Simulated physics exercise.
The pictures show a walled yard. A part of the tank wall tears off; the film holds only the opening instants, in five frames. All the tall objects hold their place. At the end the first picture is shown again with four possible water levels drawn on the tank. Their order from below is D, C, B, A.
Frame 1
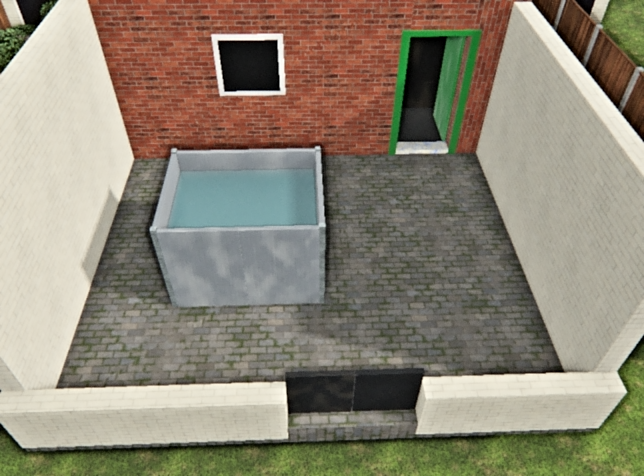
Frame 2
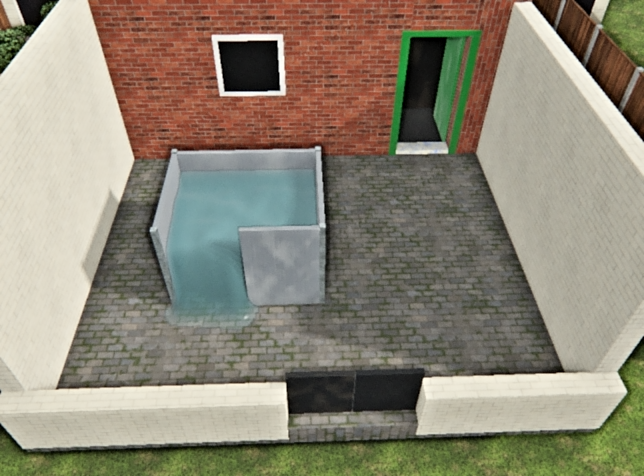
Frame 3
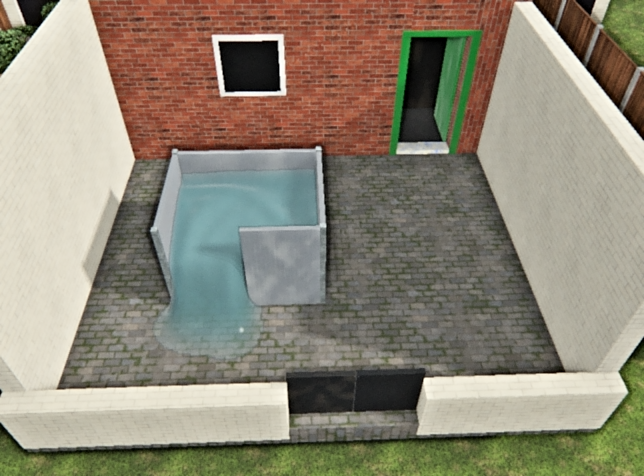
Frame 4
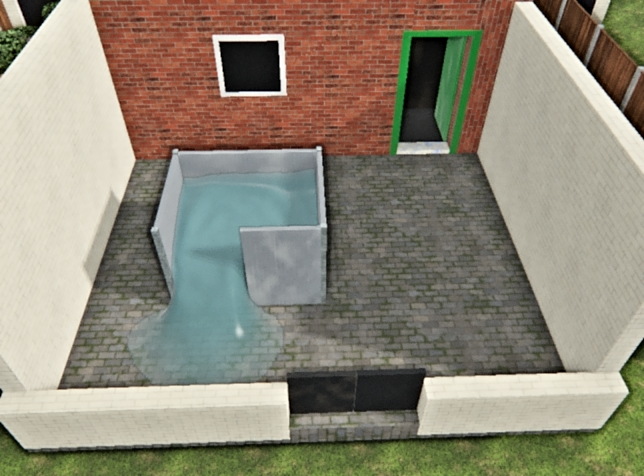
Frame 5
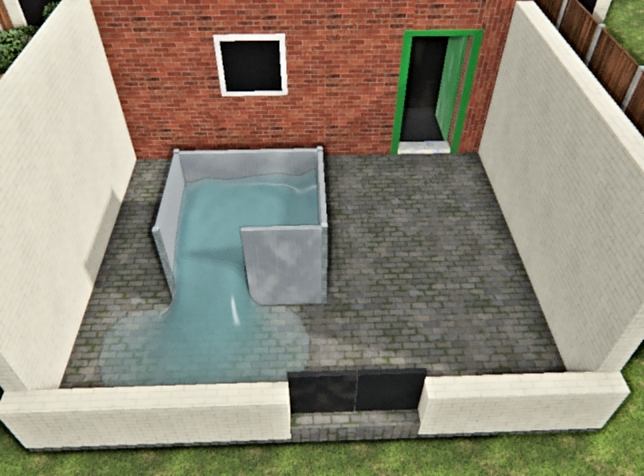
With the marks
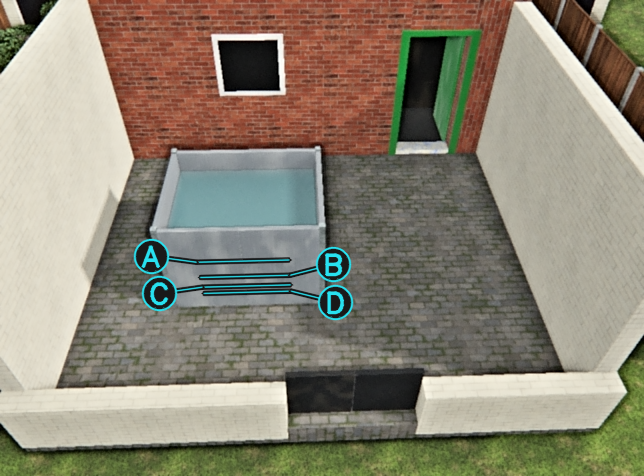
In a walled, paved yard beside a brick building with a green doorway, a square grey tank stands full of still water. The left part of its front side opens, and water pours through the gap onto the paving. The pool spreads forward and outward to both sides, nearing the low front wall.
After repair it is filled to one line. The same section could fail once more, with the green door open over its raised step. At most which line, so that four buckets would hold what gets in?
B.
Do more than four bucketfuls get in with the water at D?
No.
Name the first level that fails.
That is level A.
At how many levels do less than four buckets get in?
Three of the four.
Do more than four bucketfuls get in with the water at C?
No.
On the marked copy, A at (243, 261); B at (245, 276); C at (246, 286); D at (247, 292); from the bottom up D, C, B, A.
With A, about 8 bucketfuls get in.
With B, a splash gets over, under a bucket.
With C, nothing gets over.
With D, nothing gets over.
